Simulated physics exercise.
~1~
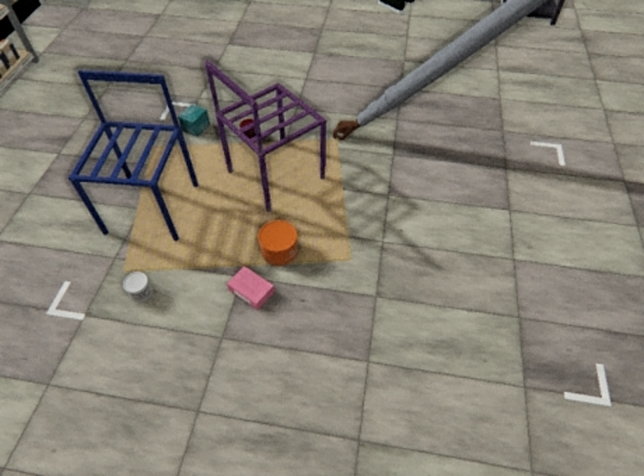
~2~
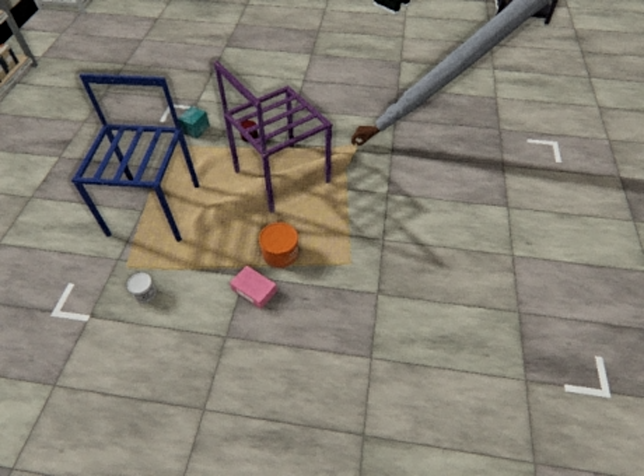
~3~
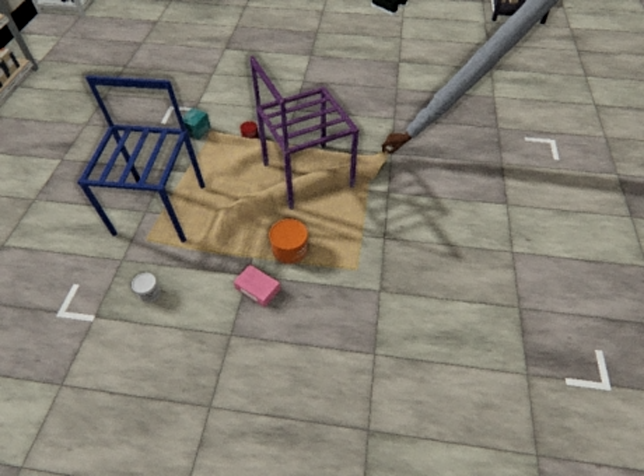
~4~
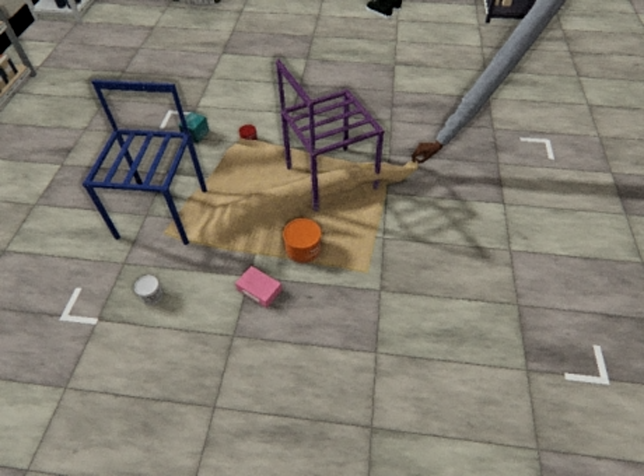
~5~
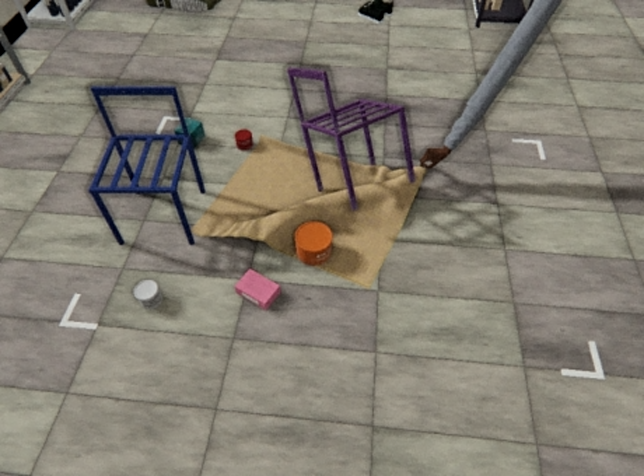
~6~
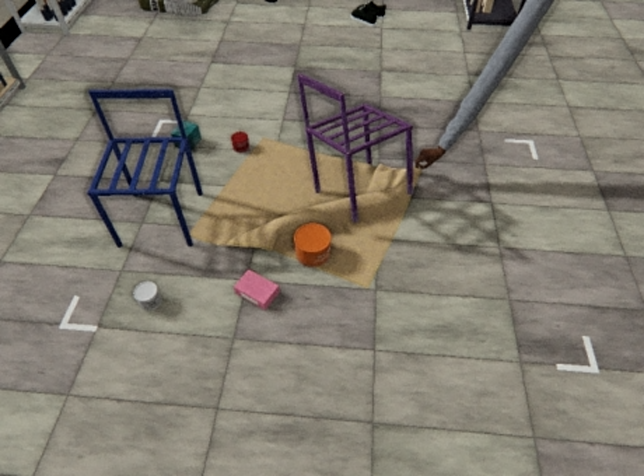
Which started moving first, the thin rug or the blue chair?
The thin rug started moving first, sliding to the right, and the blue chair only shifted slightly later on.
